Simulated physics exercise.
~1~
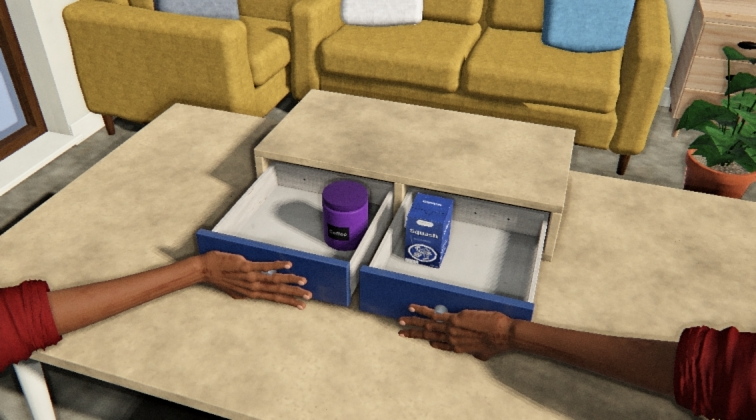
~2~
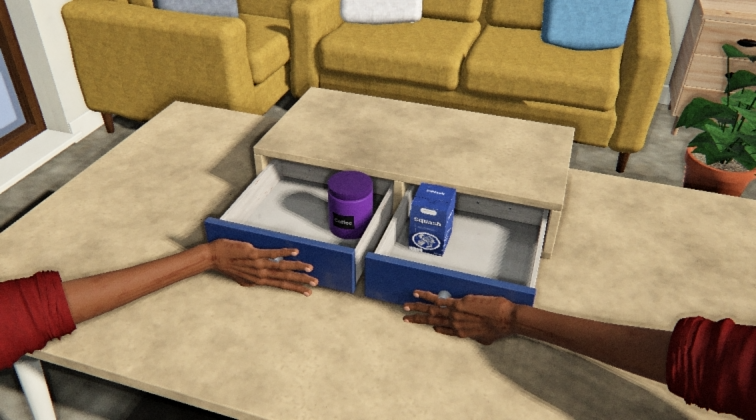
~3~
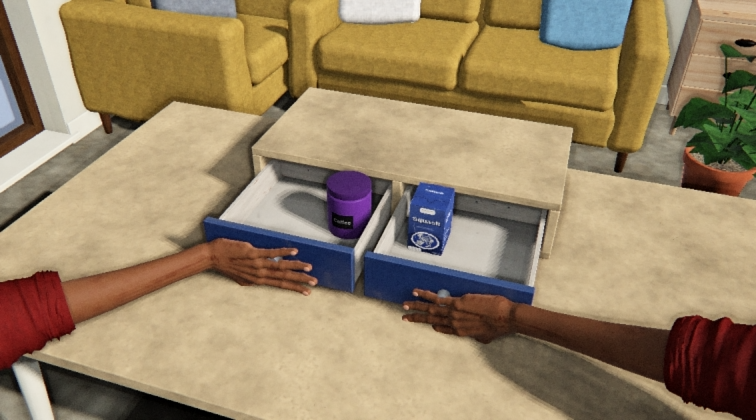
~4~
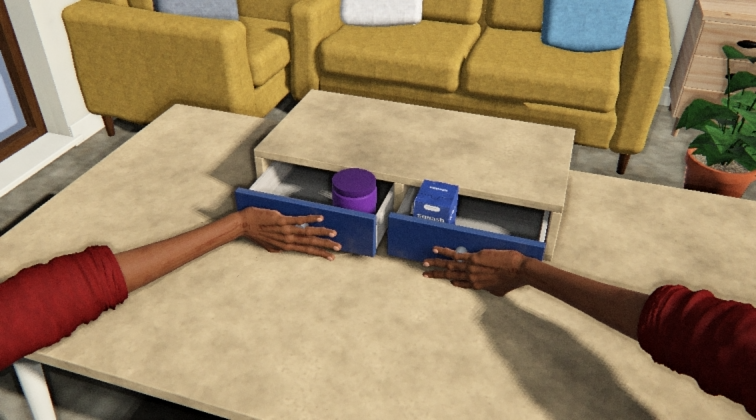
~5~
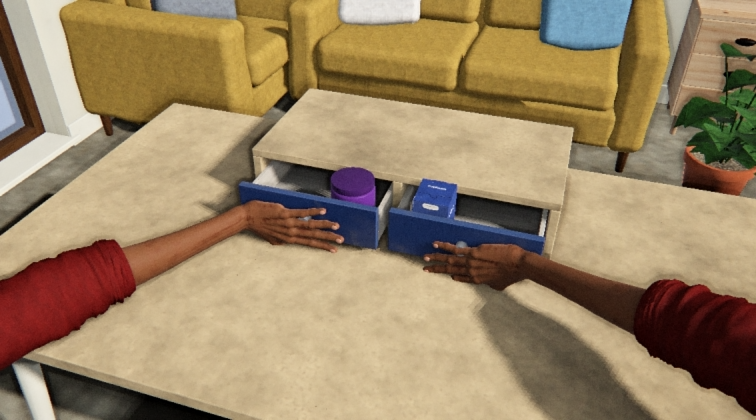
Two blue-fronted drawers, the left holding a purple jar and the right a blue carton, slide partway into a small wooden chest as two hands push their fronts, then stop still partly open, with both items upright and showing above the fronts.
